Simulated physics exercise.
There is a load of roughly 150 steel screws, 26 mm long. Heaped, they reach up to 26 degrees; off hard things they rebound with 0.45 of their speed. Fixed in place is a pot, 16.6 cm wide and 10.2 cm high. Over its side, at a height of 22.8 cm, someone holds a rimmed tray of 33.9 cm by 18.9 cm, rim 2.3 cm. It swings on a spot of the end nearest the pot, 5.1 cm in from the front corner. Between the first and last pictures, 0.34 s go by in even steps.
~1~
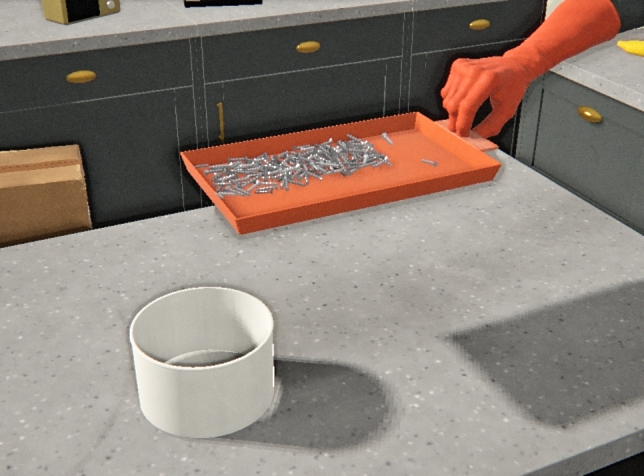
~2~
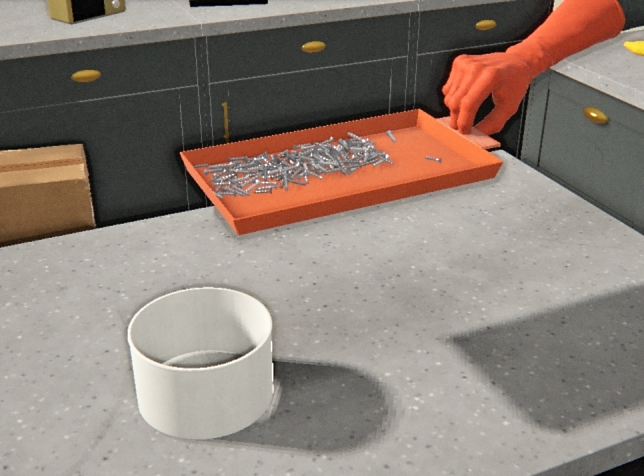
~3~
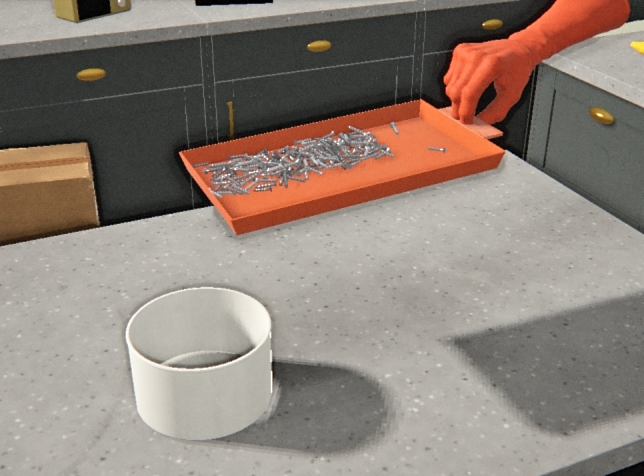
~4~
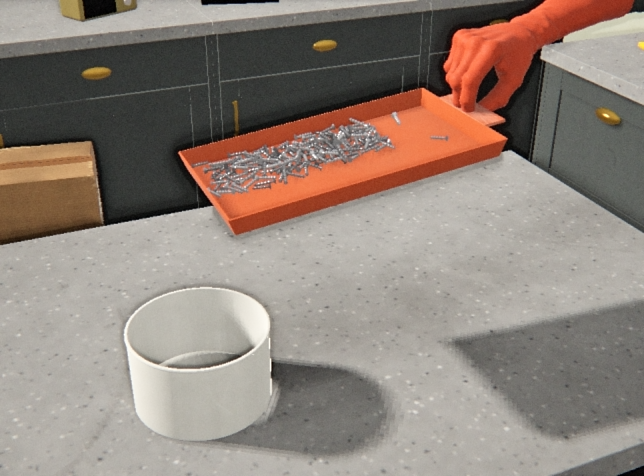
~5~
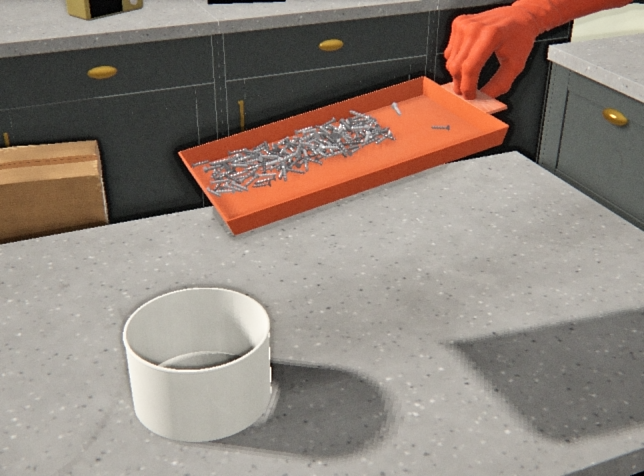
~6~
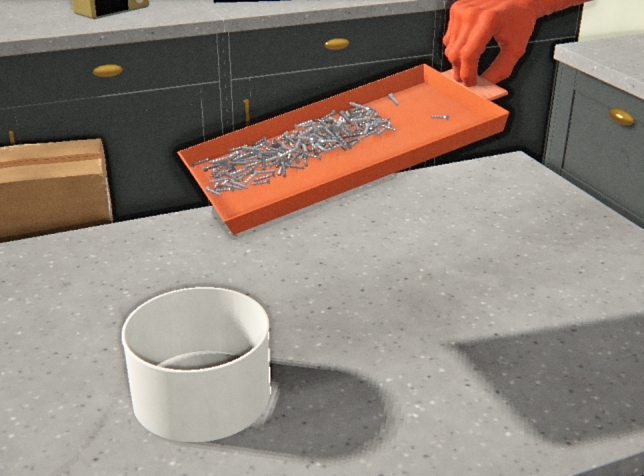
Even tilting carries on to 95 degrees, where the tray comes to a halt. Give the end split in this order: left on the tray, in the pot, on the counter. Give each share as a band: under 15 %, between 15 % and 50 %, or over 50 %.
Shares by band: Left on the tray under 15 %, pot between 15 % and 50 %, counter over 50 %.
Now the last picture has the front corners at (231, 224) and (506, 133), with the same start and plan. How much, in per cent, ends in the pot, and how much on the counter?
Final per cent - pot 95, counter 5.
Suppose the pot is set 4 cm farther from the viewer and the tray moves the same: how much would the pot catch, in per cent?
Then roughly 65 percent would land in it.
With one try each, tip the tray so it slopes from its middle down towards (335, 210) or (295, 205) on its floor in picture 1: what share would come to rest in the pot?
I'd put it at roughly 70 per cent for the first tilt and roughly 95 per cent for the second.
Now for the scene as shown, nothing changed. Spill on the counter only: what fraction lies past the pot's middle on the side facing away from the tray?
Some 80 per cent.
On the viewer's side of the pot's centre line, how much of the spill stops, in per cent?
Estimate: Close to 0 per cent of the pieces.
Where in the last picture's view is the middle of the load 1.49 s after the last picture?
(195, 177) or thereabouts.
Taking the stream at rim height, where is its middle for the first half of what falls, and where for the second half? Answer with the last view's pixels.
First near (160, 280), then at (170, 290).
Then, 0.89 s after the last picture, tilt 50 degrees; the tray holds 100 %, the pot 0 %.
Then, 1.49 s after the last picture, tilt 76 degrees; the tray holds 95 %, the pot 5 %.
Then, 2.14 s after the last picture, tilt 95 degrees; the tray holds 0 %, the pot 35 %.
In the end, tray 0 %, pot 35 %, counter 65 %.
